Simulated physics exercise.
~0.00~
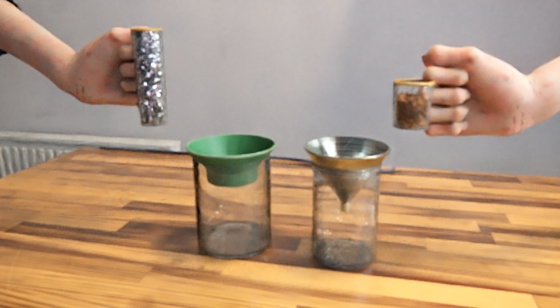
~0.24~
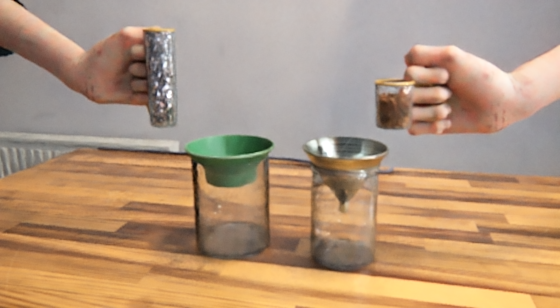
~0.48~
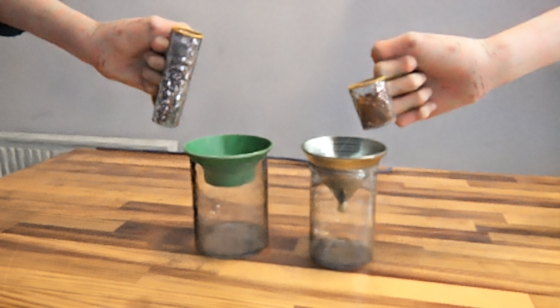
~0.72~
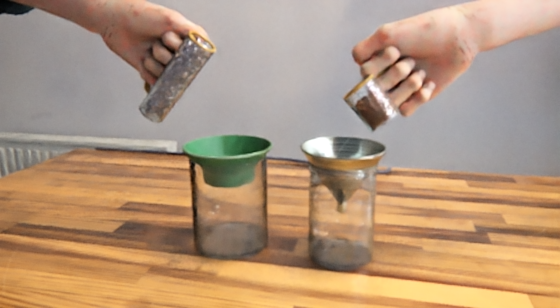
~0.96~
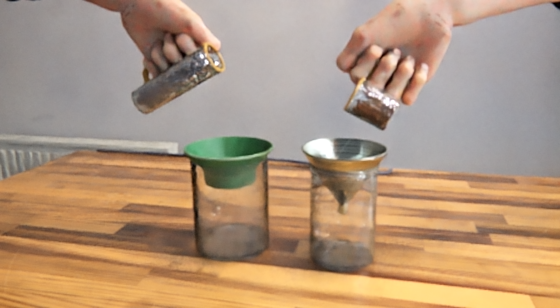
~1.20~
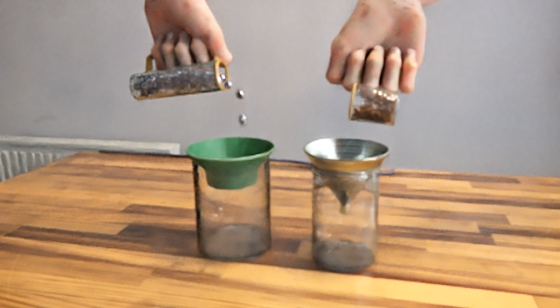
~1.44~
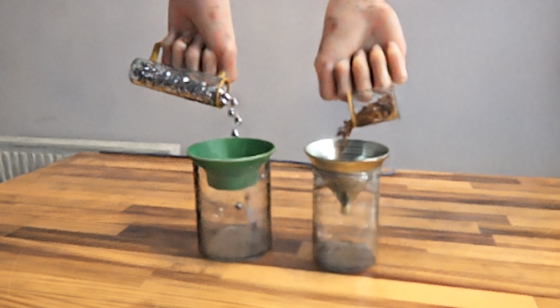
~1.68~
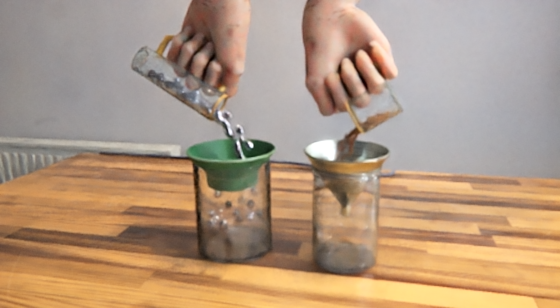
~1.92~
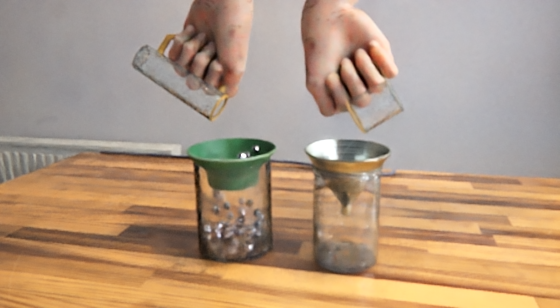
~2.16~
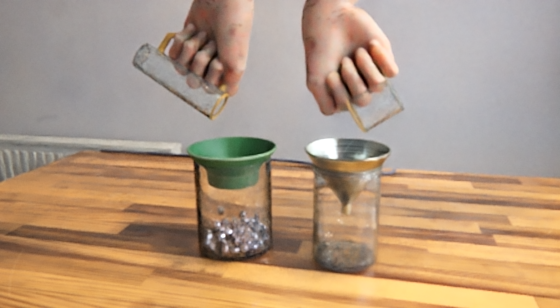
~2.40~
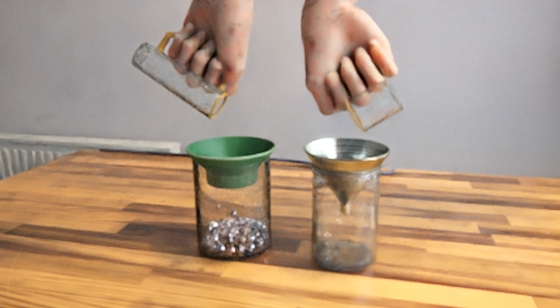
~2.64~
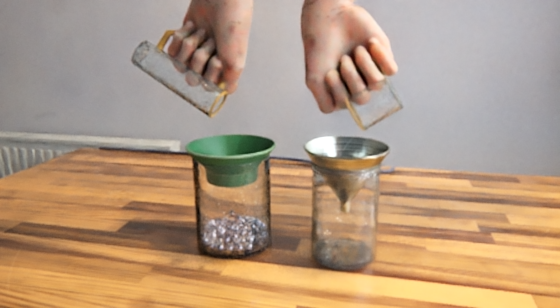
Two hands tipping small glass cups over funnels in jars, silvery beads dropping through the green one, brown pieces leaving their cup.
